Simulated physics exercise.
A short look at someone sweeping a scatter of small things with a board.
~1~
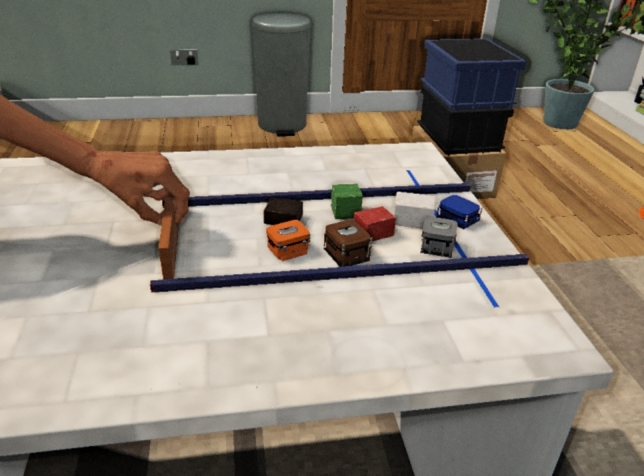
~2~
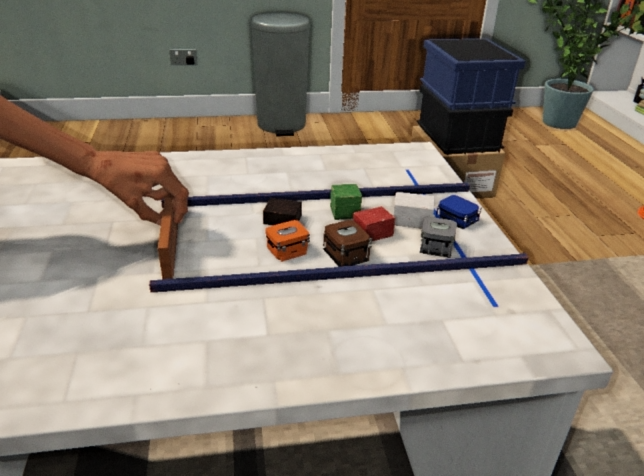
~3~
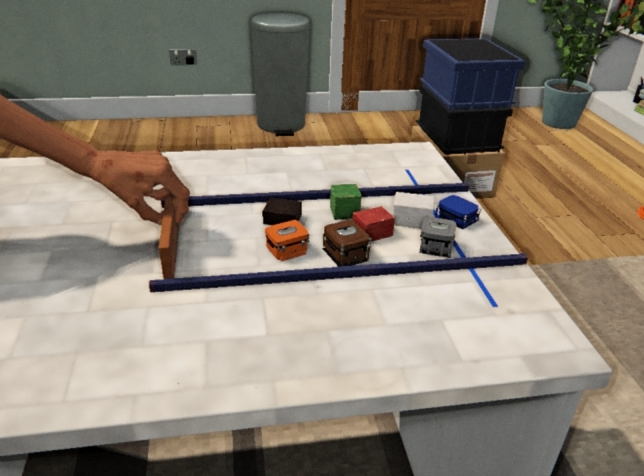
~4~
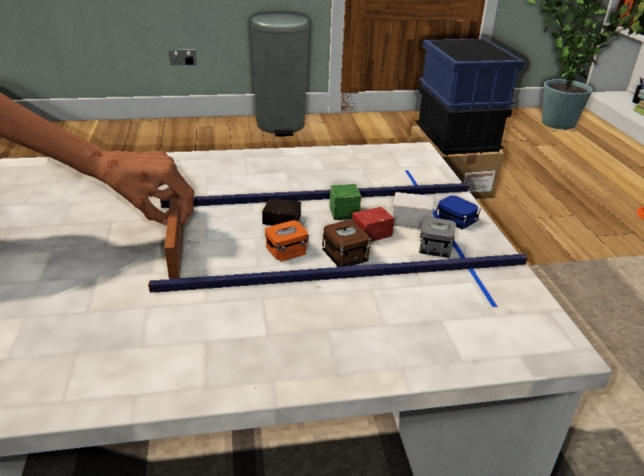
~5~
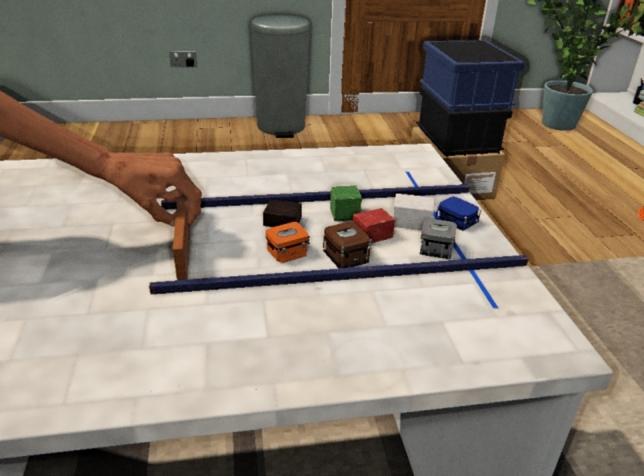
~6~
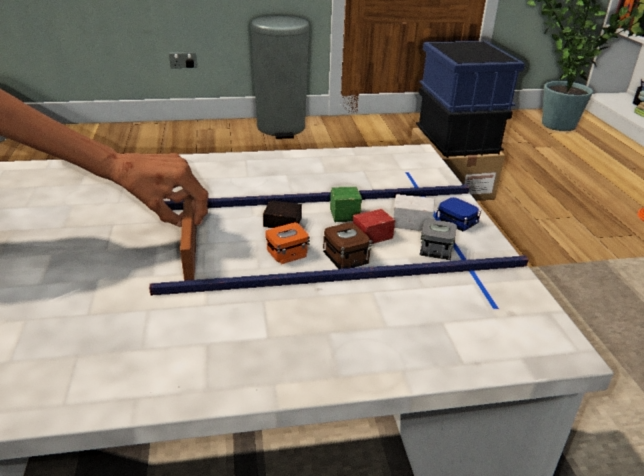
Hand sliding a small brown board slightly right between two dark rails on a white table, the scattered coloured cases and blocks staying still.
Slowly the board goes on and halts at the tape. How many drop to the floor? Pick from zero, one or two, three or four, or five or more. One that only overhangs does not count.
As it turns out, the number that fall off is one or two.
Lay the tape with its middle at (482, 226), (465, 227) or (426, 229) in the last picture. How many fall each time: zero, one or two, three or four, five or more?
One after another: More than four; at least five; 1 or 2.
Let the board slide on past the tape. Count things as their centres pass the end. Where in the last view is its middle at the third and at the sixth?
First at (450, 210), next at (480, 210).
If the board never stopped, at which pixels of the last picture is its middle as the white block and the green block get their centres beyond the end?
At (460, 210) for the white block; at (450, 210) for the green block.
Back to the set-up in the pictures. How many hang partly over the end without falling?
That would be 2.
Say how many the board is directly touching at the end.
3 of them.
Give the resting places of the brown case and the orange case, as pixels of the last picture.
The brown case stops around (510, 238); the orange case around (472, 235).
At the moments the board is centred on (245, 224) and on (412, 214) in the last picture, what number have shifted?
By then 0, and 8.
Soon after, none off yet; blue case at rest near (458, 214); grey case at rest near (438, 239); white block at rest near (413, 213).
Then, none off yet; blue case at rest near (458, 214); grey case at rest near (439, 239); white block moving near (417, 213).
Further on, none off yet; blue case moved a little near (468, 213); grey case moved well along near (498, 233); white block moved about its own width near (448, 216).
At rest, the number that fall off is one or two; fallen, grey case and blue case.
